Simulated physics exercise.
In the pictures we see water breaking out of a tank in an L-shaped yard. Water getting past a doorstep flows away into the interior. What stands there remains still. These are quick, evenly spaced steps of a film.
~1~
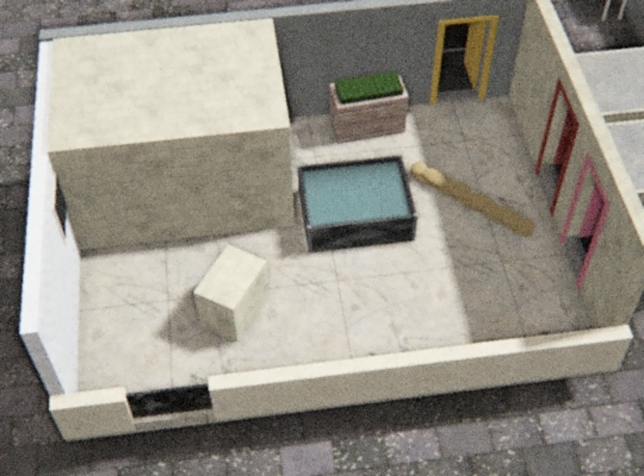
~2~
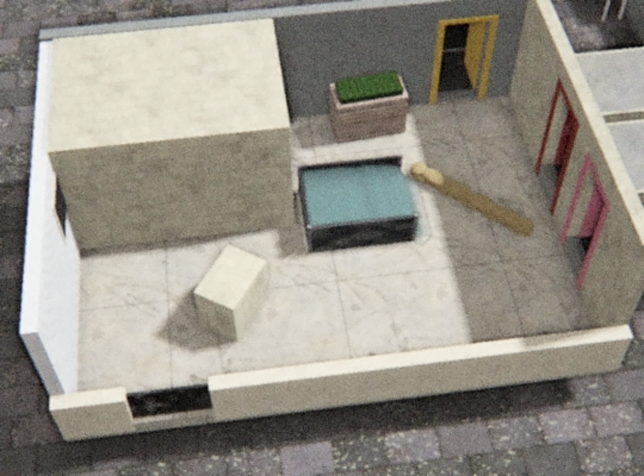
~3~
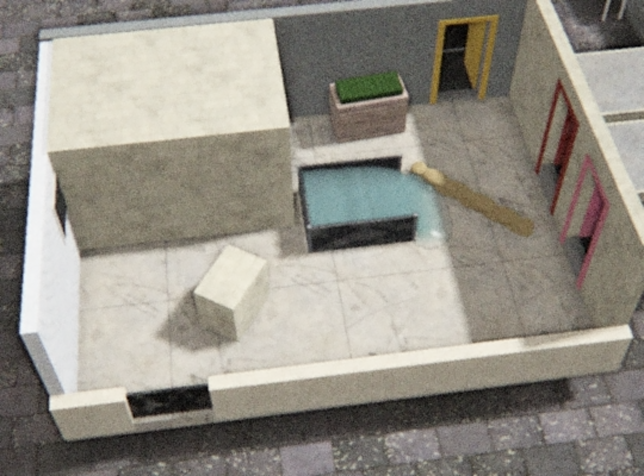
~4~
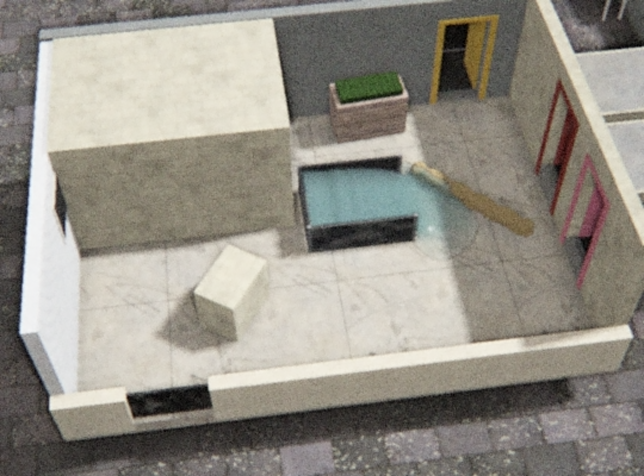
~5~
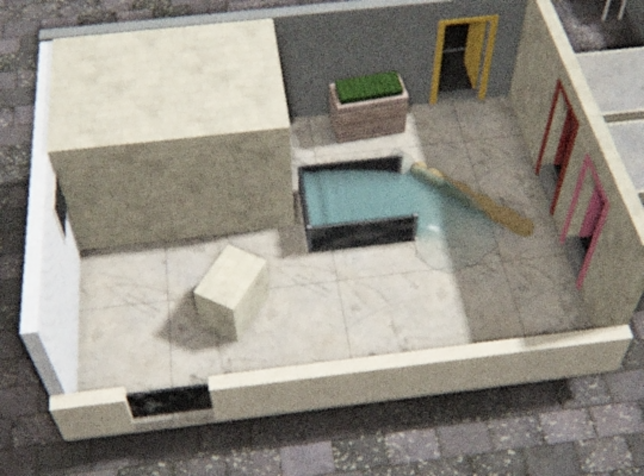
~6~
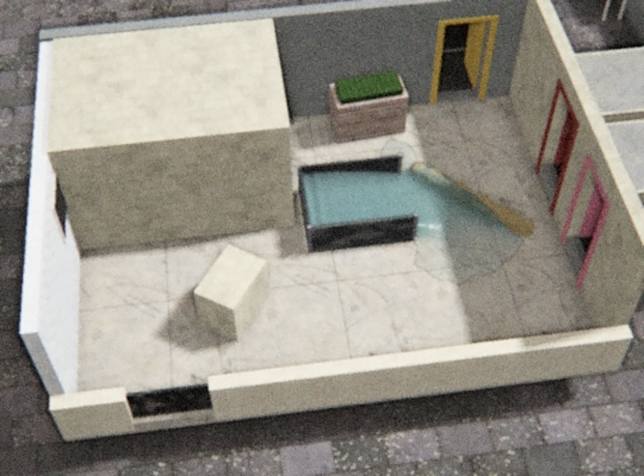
Blue water pours from the open right side of a tank and spreads across the floor.
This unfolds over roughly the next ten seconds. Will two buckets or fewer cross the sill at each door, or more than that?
In the end the pink door does not pass two buckets; the yellow door does not pass two buckets; the red door does not pass two buckets.
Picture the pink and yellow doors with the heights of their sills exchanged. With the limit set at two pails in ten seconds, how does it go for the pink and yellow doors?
Note - pink door: Spills past the limit; yellow door: Does not overflow.
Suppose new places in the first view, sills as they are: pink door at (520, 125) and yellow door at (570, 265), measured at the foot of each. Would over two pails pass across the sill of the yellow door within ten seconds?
Note: Yellow lets too much through.
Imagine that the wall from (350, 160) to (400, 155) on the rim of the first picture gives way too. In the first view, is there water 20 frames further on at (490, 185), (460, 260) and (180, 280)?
Point one reached; point two not reached; point three not reached.
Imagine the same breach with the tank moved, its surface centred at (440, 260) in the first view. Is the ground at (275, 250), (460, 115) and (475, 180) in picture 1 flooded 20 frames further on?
Spared, soaked, soaked.
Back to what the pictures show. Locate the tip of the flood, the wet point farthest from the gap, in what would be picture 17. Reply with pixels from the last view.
(597, 352).
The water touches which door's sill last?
It's the yellow-painted one.
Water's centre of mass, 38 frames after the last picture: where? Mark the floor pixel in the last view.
My pick is pixel (413, 272).
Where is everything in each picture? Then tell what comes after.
The tank at (356, 194) is whole and still, in the first picture.
The front is at (418, 242), out from the gap at (405, 202), in the second picture.
Water pours out at (405, 203) and has run to (438, 242), in the third picture.
Water pours out at (405, 204) and has run to (472, 233), in the fourth picture.
Water pours out at (405, 204) and has run to (498, 233), in the fifth picture.
Water pours out at (405, 205) and has run to (520, 238), in the sixth picture.
A moment on, water covers 20 % of the floor; the pink door wet at the sill, nothing in, the yellow door not reached, the red door not reached.
Next, water covers 30 % of the floor; the pink door wet at the sill, nothing in, the yellow door not reached, the red door wet at the sill, nothing in.
Then, water covers 40 % of the floor; the pink door wet at the sill, nothing in, the yellow door wet at the sill, nothing in, the red door wet at the sill, nothing in.
Later, water covers 75 % of the floor; the pink door wet at the sill, nothing in, the yellow door wet at the sill, nothing in, the red door wet at the sill, nothing in.
In the end, water covers 95 % of the floor; the pink door wet at the sill, nothing in, the yellow door wet at the sill, nothing in, the red door wet at the sill, nothing in.
